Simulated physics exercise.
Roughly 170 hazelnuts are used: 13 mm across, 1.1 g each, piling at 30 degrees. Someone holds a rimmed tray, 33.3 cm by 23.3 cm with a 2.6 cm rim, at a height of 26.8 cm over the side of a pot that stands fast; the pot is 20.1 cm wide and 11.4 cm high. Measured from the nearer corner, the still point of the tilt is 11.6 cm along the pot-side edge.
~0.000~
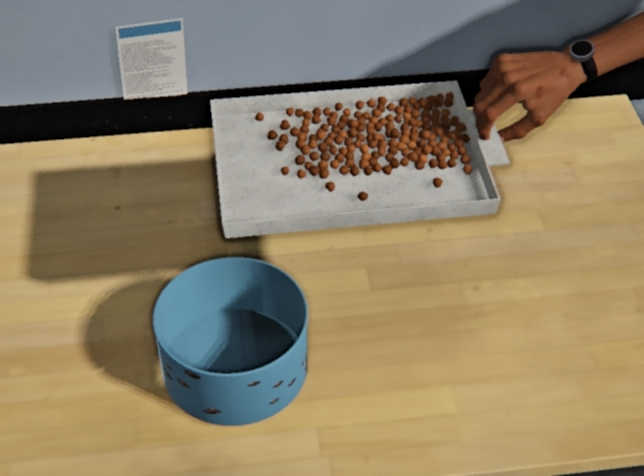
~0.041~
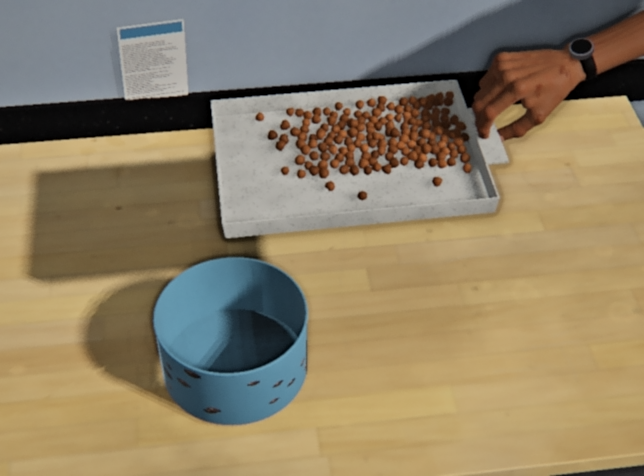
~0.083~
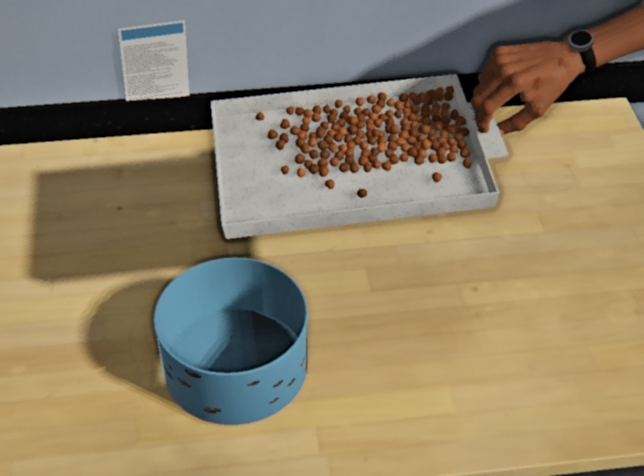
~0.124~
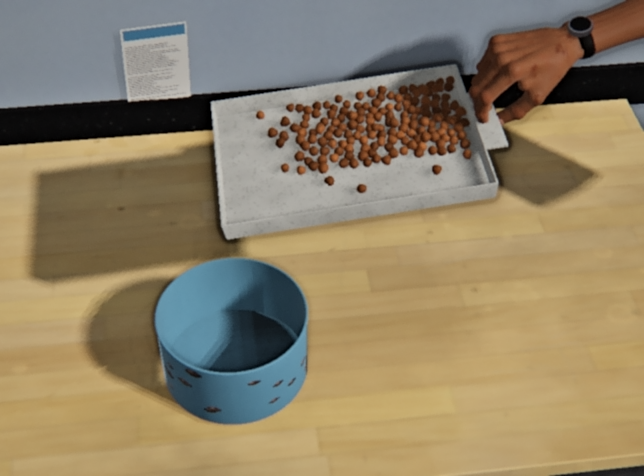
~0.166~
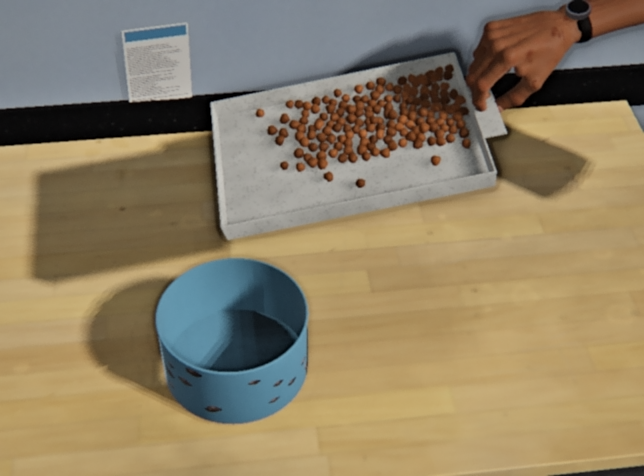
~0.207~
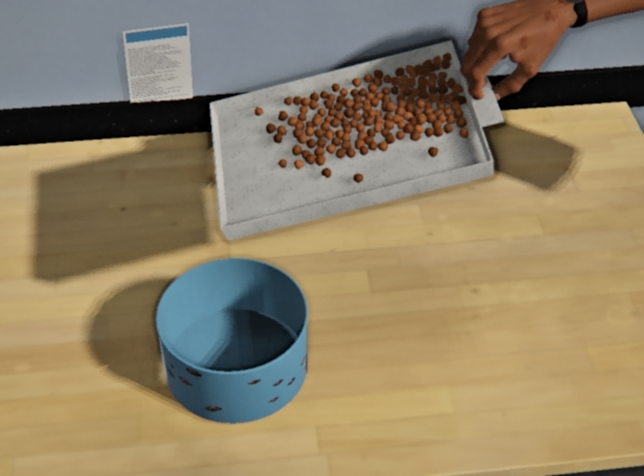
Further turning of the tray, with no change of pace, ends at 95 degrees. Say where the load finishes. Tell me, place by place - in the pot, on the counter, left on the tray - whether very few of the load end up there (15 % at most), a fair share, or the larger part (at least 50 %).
Pot - a fair share, counter - the larger part, tray - very few.
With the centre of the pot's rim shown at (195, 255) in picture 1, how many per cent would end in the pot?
Something like 60 per cent would settle in it.
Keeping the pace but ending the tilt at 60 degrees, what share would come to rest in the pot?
Around 10 %, I reckon.
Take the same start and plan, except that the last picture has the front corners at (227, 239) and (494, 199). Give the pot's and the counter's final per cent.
You'd end with pot at 80 and counter at 20.
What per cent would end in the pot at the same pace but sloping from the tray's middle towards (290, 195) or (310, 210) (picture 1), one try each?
Some 95 and 95 per cent.
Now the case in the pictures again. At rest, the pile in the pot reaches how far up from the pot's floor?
Top level: Approx. 1.5 cm.
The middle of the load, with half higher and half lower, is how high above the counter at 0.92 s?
Height: Around 28 cm.
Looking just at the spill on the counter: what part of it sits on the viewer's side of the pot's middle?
Share: Some 20 %.
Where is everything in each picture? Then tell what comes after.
The first picture shows tray tilt 0 degrees, front corners at (225, 222) and (497, 198); middle of the pieces at (381, 139); pot at (231, 313).
The second picture shows tray tilt 1 degrees, front corners at (225, 223) and (497, 197); middle of the pieces at (381, 138).
The third picture shows tray tilt 3 degrees, front corners at (225, 223) and (496, 191); middle of the pieces at (380, 135).
The fourth picture shows tray tilt 6 degrees, front corners at (224, 224) and (495, 182), lowest corner left front; middle of the pieces at (380, 129).
The fifth picture shows tray tilt 10 degrees, front corners at (223, 225) and (493, 171), lowest corner left front; middle of the pieces at (379, 122).
The sixth picture shows tray tilt 13 degrees, front corners at (223, 227) and (490, 160), lowest corner left front; middle of the pieces at (377, 114); pot at (232, 313). Its pace works out near 90 degrees a second.
Then, at 0.64 s, tilt 53 degrees; the tray holds 100 %, the pot 0 %.
After 0.92 s, tilt 79 degrees; the tray holds 55 %, the pot 5 %.
Then, at 1.31 s, tilt 95 degrees; the tray holds 25 %, the pot 15 %.
At rest (2.6 s), pot 35 %, counter 65 %, tray 0 %.
